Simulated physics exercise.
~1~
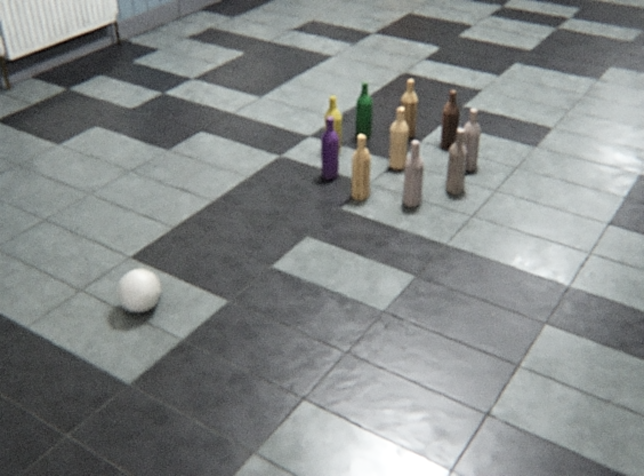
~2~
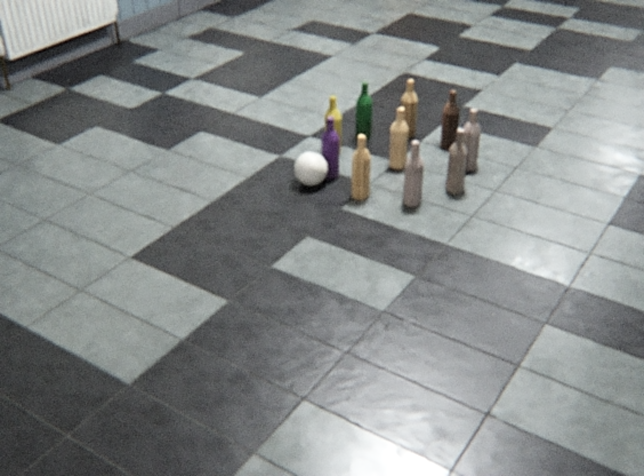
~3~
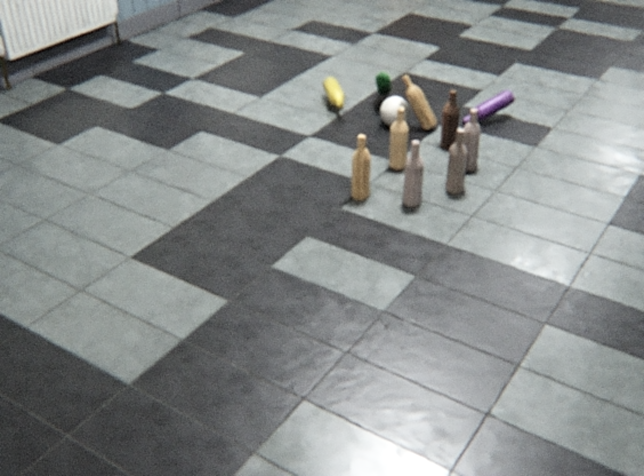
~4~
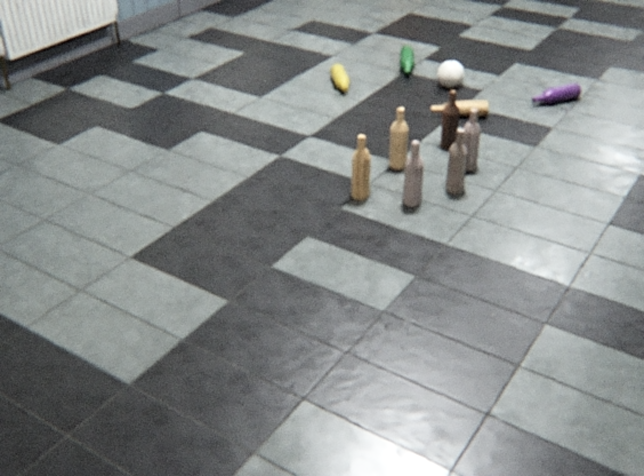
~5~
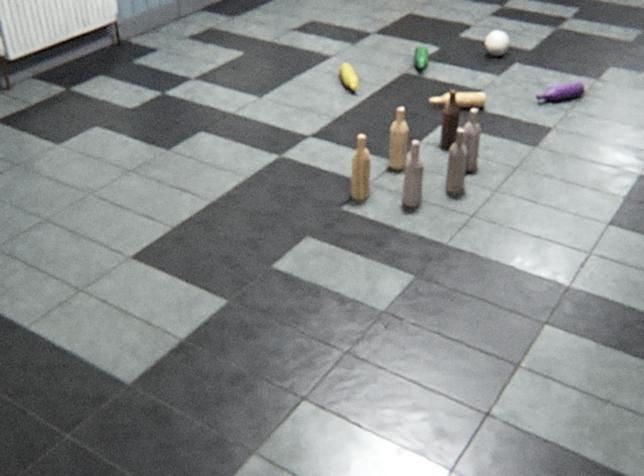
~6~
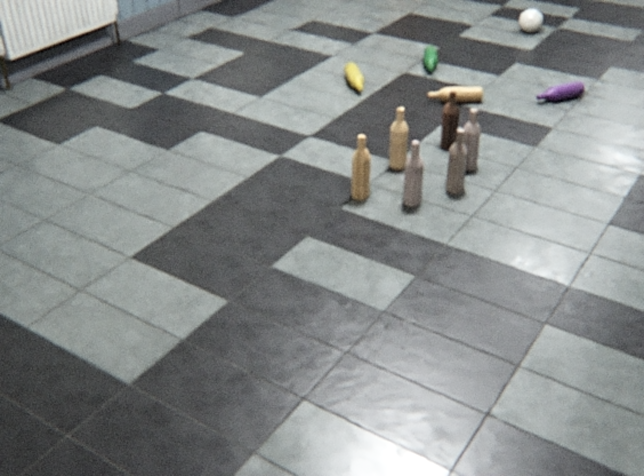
A white ball rolled across the tiled floor into a cluster of bottle-shaped skittles, knocking over the purple, yellow, green and one tan skittle, then rolled on toward the upper right, leaving the others standing and the four fallen ones lying on the floor.
